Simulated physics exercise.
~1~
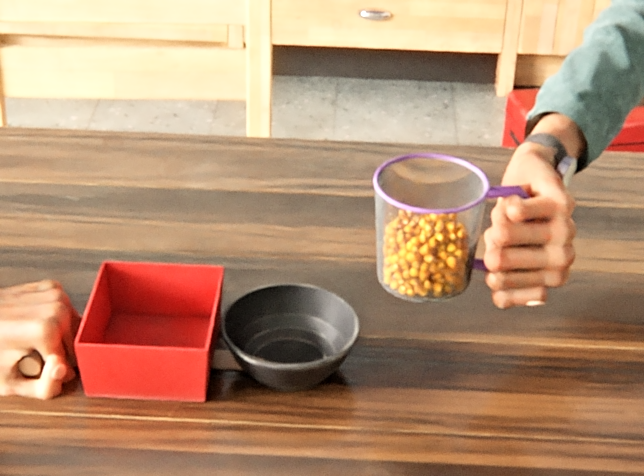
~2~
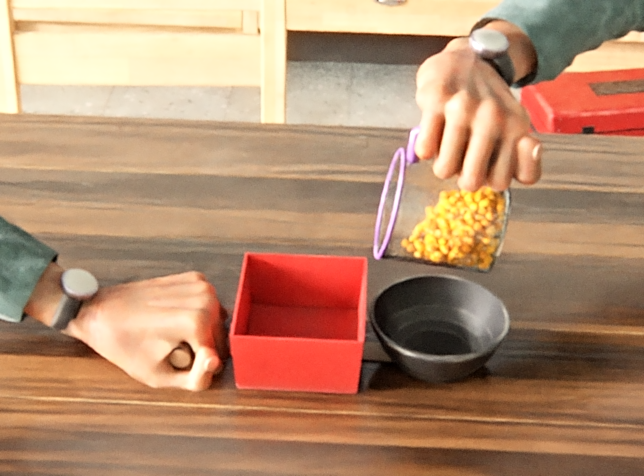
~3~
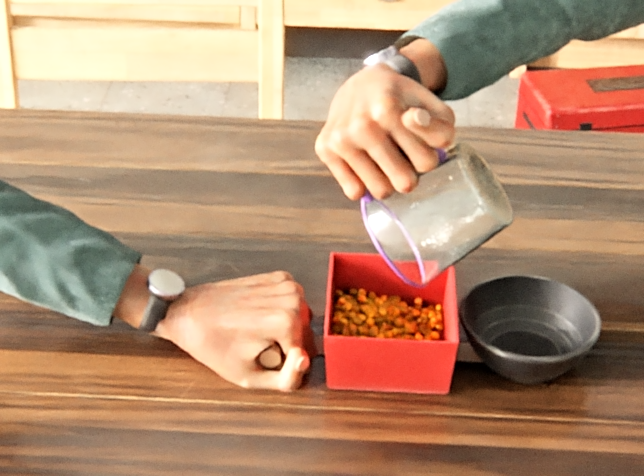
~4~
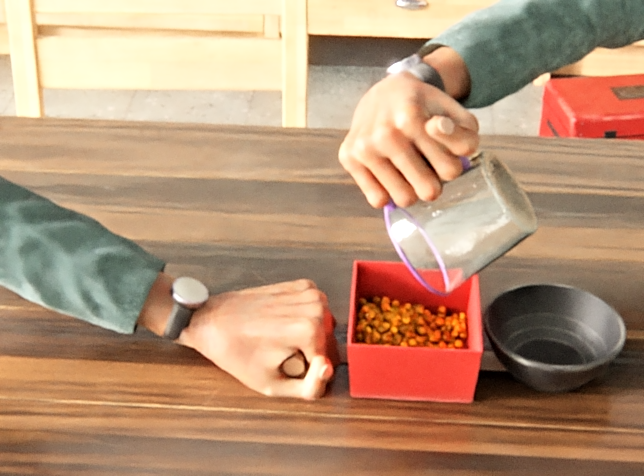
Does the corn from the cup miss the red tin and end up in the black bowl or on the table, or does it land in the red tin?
The corn lands in the red tin. The black bowl stays empty and no kernels are left on the table.
